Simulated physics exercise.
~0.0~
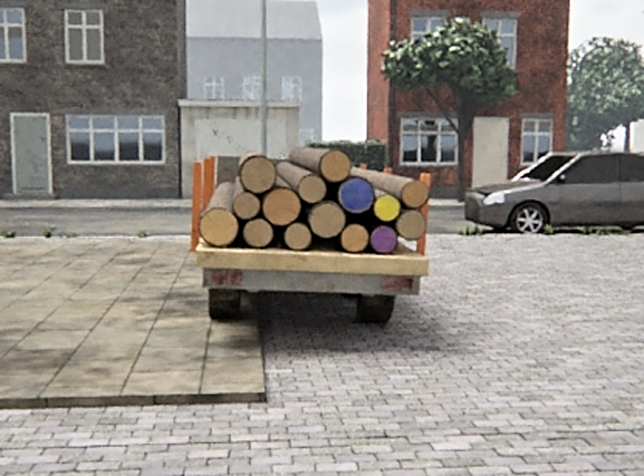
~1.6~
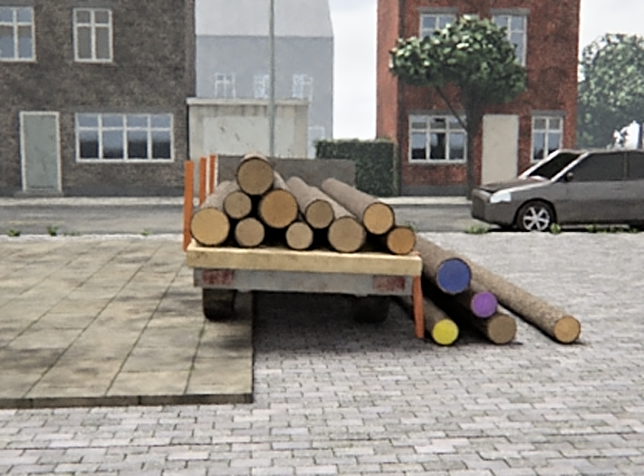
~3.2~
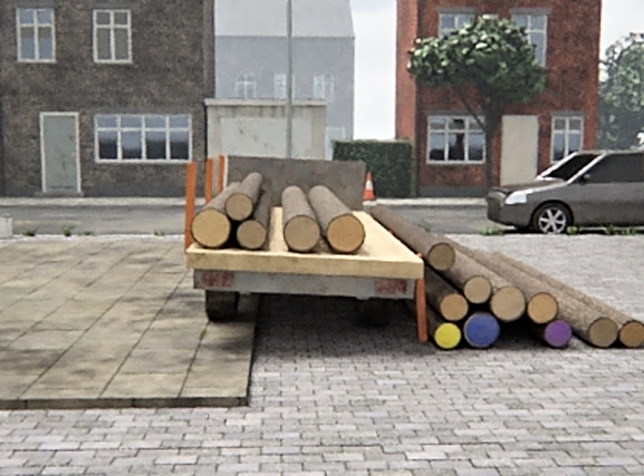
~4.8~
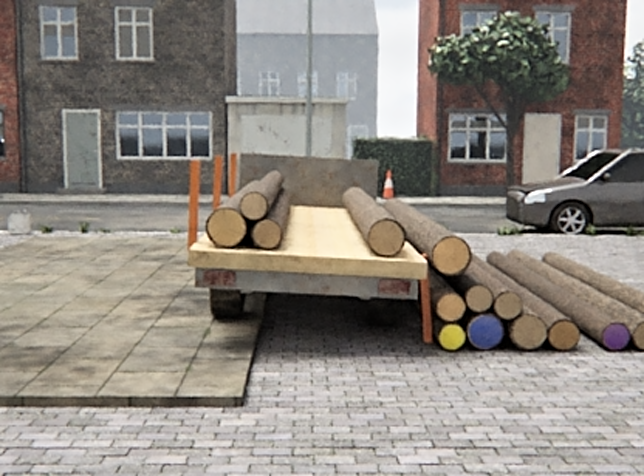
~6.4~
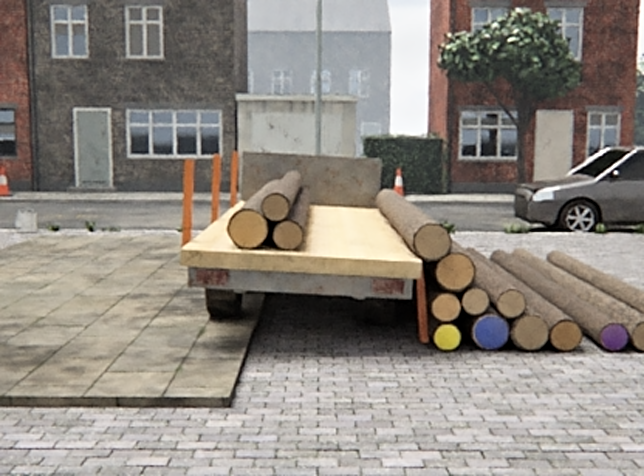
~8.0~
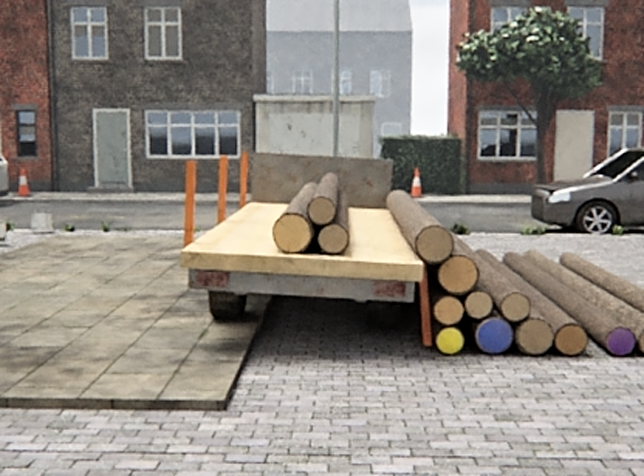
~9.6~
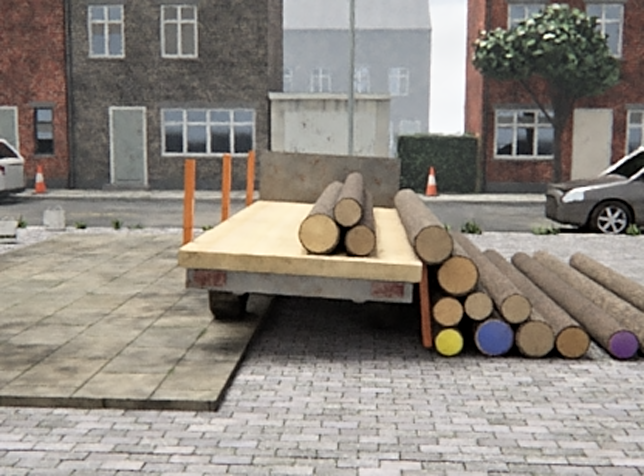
A stack of logs, three with ends painted blue, yellow and purple, sits on a low flatbed trailer on a paved street, held between orange posts. The posts on the right swing down, and logs start rolling off that side, the yellow, blue and purple ones among the first to go. More follow, piling against the trailer's edge and spreading across the paving. The few still on the deck shift to the right, three of them moving as a small bunch. At the end that trio remains on the bed, while all three painted logs lie on the ground.
